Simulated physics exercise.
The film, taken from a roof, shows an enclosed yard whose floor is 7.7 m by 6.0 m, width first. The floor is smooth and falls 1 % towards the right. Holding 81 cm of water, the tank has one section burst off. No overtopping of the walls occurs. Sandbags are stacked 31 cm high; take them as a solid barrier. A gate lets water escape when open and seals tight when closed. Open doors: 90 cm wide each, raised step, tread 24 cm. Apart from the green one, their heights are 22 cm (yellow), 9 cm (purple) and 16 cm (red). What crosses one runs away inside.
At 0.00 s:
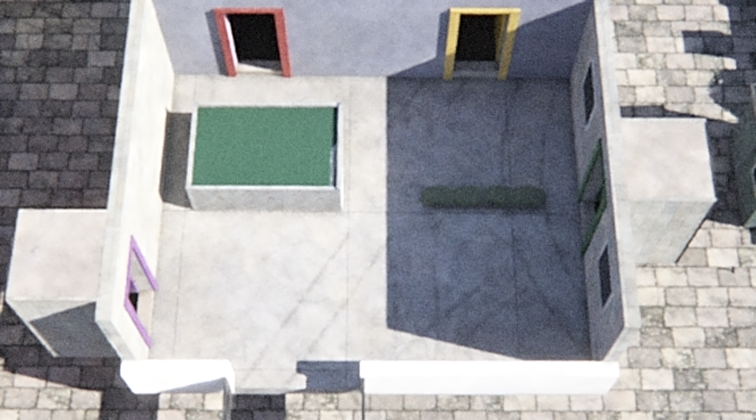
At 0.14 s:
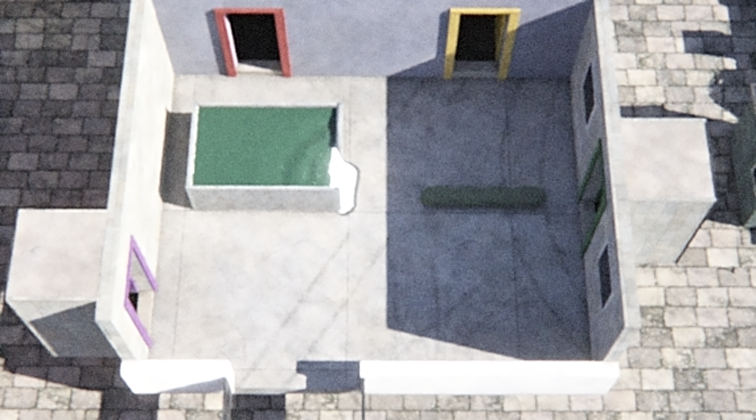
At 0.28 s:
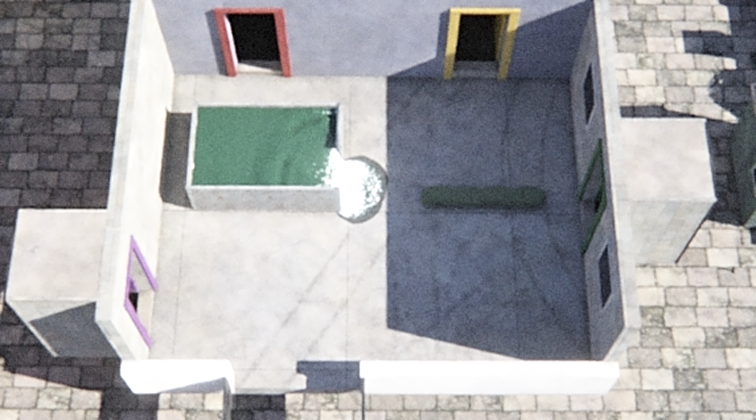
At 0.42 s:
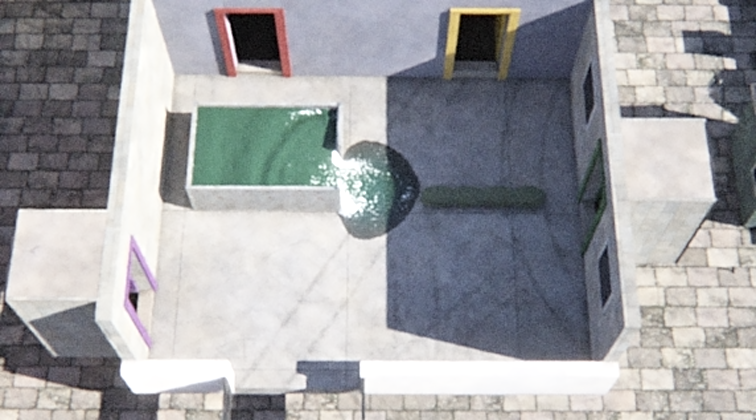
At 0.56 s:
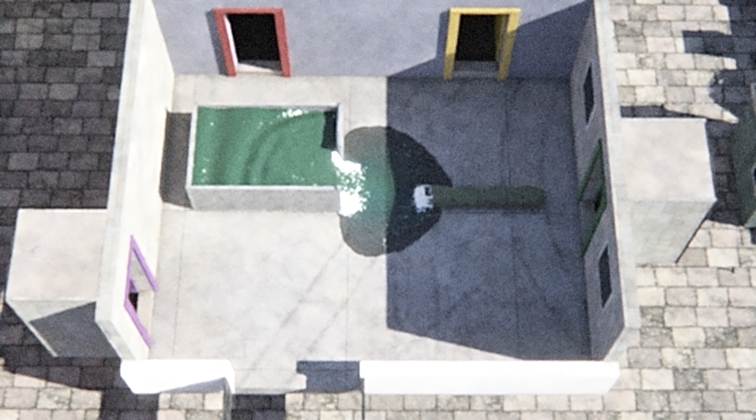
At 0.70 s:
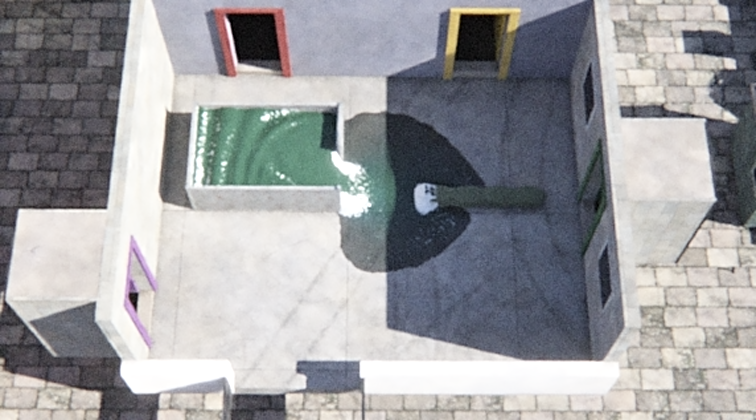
At the start, a tank of green water stands still in a walled yard with coloured door surrounds, a low dark barrier lying to its right. Then water bursts from the tank's right side and spreads across the floor in a widening, rounded sheet, reaching the barrier's near end and fanning out around it.
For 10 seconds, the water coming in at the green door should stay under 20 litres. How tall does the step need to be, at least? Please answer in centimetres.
Close to 14.5 cm is just enough.
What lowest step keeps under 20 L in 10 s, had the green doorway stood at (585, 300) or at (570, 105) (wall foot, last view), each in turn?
First place around 18 cm, second around 24 cm.
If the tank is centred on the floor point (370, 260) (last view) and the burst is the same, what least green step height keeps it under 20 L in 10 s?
About 26 cm.
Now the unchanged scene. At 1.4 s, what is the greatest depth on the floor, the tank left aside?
Max depth: About 42 cm.
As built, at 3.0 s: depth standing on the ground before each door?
In cm: Green 14, yellow 7, purple 0, red 0.
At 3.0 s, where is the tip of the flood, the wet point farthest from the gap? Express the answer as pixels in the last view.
At about (586, 376).
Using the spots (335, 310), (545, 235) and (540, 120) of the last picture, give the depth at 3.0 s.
Close to 0, 5 and 14 cm deep.
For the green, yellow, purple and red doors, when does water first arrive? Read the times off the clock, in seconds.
Arrival: Green 1.8 s, yellow 1.5 s, purple 9.0 s, red 6.5 s.
After 1.4 s water covers 35 % of the floor, deepest (42 cm) near (349, 195); it has not reached the green door.
After 3.0 s water covers 50 % of the floor, deepest (34 cm) near (586, 376); 14 cm at the green door, 0 litres in over its 17 cm step.
After 10.0 s water covers 90 % of the floor, deepest (18 cm) near (563, 80); 13 cm at the green door, 5 litres in over its 17 cm step.
At the green door as built, the water arrived by 1.9 s and peaked near 18 cm at 5.0 s.
With a step of 11.5 cm, 54 litres would have come in within the 10 s; with 16 cm, 9 litres. So under 20 litres takes about 14.5 cm.
